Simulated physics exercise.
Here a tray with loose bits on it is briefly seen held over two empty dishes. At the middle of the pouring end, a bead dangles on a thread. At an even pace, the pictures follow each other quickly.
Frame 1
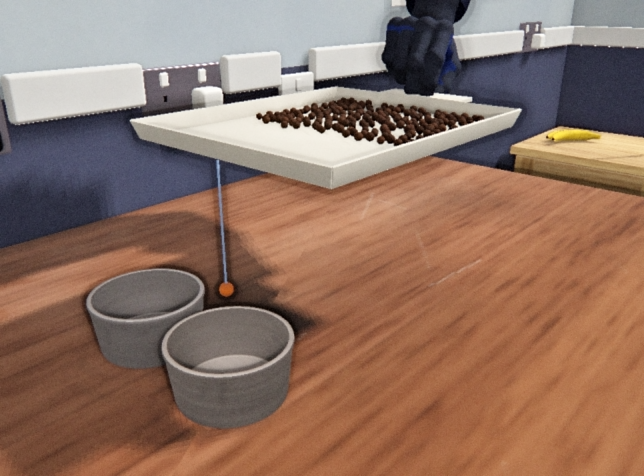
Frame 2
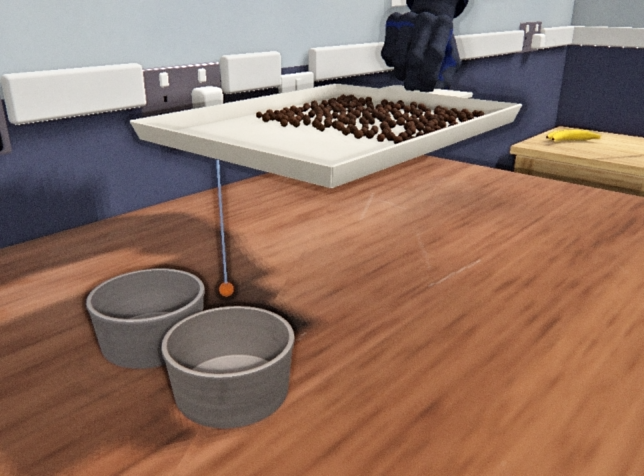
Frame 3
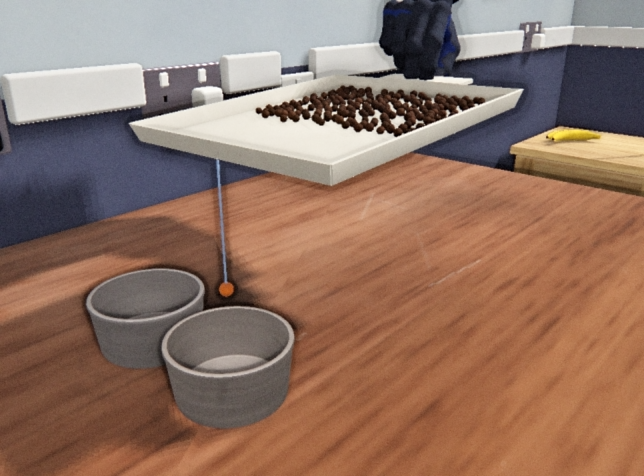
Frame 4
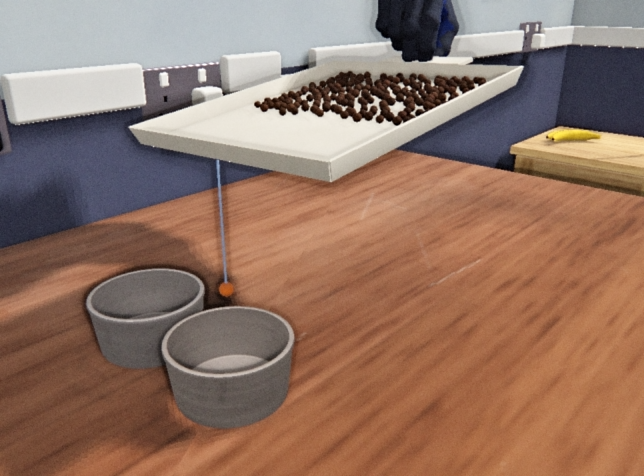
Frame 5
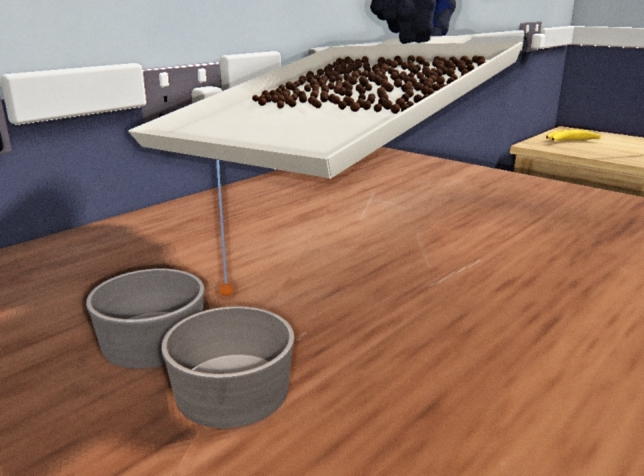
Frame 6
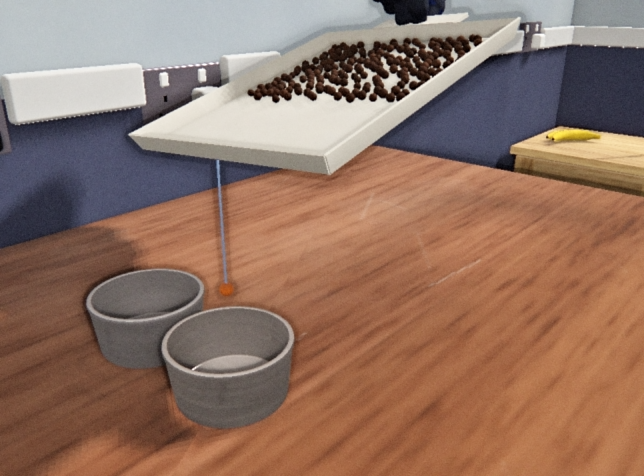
A white tray of small brown berries, held by a dark gloved hand above two empty grey dishes, was level at first, then its far end rose steadily while the berries stayed bunched toward that end.
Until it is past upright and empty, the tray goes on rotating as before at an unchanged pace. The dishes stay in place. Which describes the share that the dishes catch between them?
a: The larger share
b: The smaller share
The larger share.
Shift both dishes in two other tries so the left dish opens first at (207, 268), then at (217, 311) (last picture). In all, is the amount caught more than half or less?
First try: A minority; second try: A minority.
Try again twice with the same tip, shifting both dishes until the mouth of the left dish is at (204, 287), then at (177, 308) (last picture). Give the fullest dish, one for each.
So: The one further left first, and the one further left second.
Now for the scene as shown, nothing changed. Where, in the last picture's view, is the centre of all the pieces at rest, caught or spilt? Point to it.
Around (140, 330).
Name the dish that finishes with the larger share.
It's the leftmost dish that ends with more.
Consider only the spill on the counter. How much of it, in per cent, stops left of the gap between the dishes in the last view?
Some 100 per cent.
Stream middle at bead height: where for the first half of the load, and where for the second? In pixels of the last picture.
The first part passes (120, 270); everything after passes (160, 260).
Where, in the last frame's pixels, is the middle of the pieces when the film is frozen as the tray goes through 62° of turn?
Roughly (154, 168).
Soon, tray tipped steeply; about half on the tray; a stray few in the right dish; about a quarter in the left dish; a small part outside both; a small part in the air.
A while on, tray tipped past a quarter turn; a small part on the tray; a small part in the right dish; about half in the left dish; about a quarter outside both; about a quarter in the air.
Towards the end, tray tipped past a quarter turn; a stray few in the right dish; most in the left dish; about a quarter outside both.
Finally, tray tipped past a quarter turn; a stray few in the right dish; most in the left dish; about a quarter outside both.
